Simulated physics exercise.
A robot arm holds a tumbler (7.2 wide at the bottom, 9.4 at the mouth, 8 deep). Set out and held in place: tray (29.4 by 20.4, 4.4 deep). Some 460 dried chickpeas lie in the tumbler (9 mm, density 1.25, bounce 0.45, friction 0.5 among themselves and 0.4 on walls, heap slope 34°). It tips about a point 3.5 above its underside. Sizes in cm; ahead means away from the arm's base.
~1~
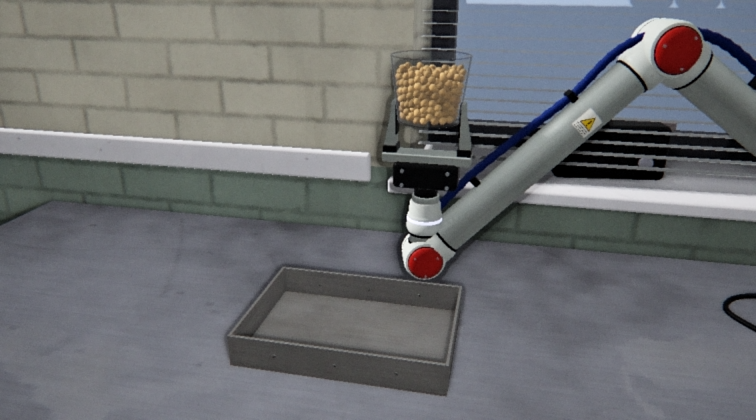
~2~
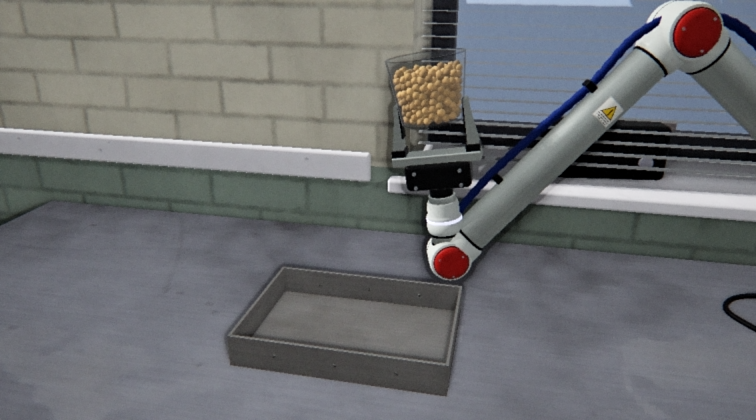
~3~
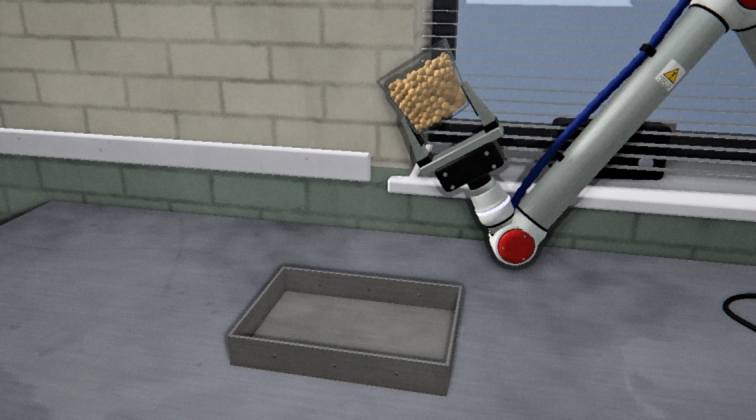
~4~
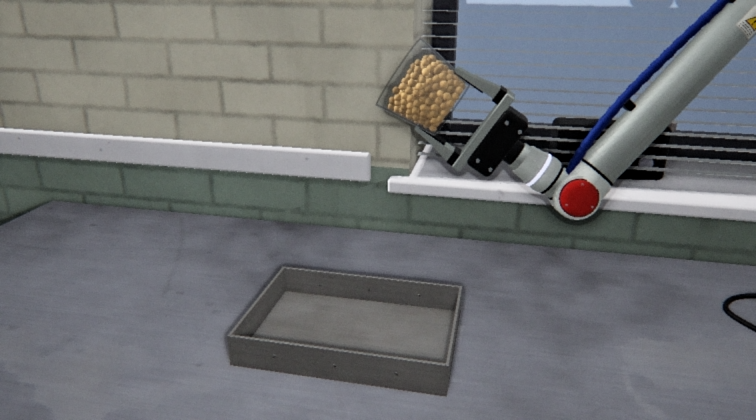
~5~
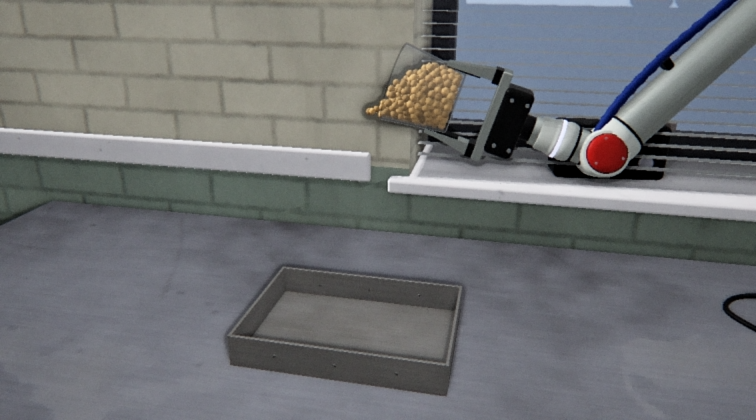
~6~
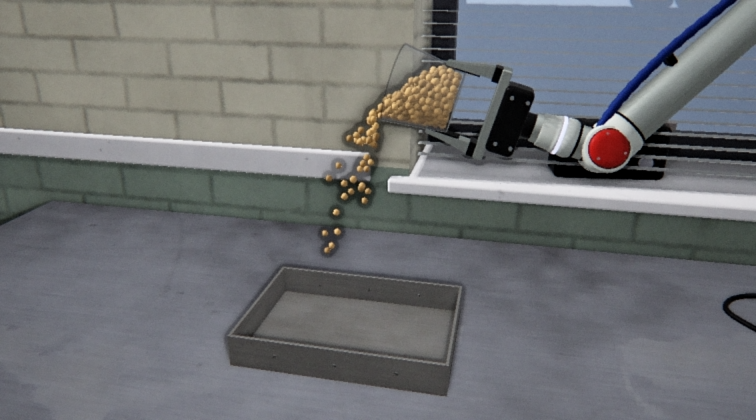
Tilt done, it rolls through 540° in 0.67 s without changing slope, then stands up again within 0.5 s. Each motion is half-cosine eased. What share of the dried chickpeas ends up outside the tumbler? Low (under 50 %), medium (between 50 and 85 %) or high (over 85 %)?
A low share, under 50 %, ends outside the tumbler.
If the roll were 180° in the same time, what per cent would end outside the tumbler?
It would be near 35 per cent.
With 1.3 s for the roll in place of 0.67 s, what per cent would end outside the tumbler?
It would be near 55 per cent.
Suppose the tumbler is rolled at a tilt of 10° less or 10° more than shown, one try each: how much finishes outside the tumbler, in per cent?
About 15 and 70 per cent.
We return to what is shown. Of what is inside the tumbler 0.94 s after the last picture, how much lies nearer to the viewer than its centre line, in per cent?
Roughly 55 per cent.
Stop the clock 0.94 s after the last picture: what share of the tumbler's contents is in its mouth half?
Roughly 35 per cent.
Then, 0.47 s after the last picture, tipped 75°, highest piece 42 above the table; 337 in the tumbler, 84 in the tray, 1 on the table or floor, 38 in flight or on a rim.
Then, 0.94 s after the last picture, tipped 34°, highest piece 39 above the table; 289 in the tumbler, 144 in the tray, 14 on the table or floor, 13 in flight or on a rim.
Then, 1.37 s after the last picture, upright, highest piece 41 above the table; 289 in the tumbler, 151 in the tray, 20 on the table or floor.
Then, 2.07 s after the last picture, upright, highest piece 41 above the table; 289 in the tumbler, 151 in the tray, 20 on the table or floor.
Final count, 289 in the tumbler, 151 in the tray, 20 on the table or floor. That is 37 % outside the tumbler.
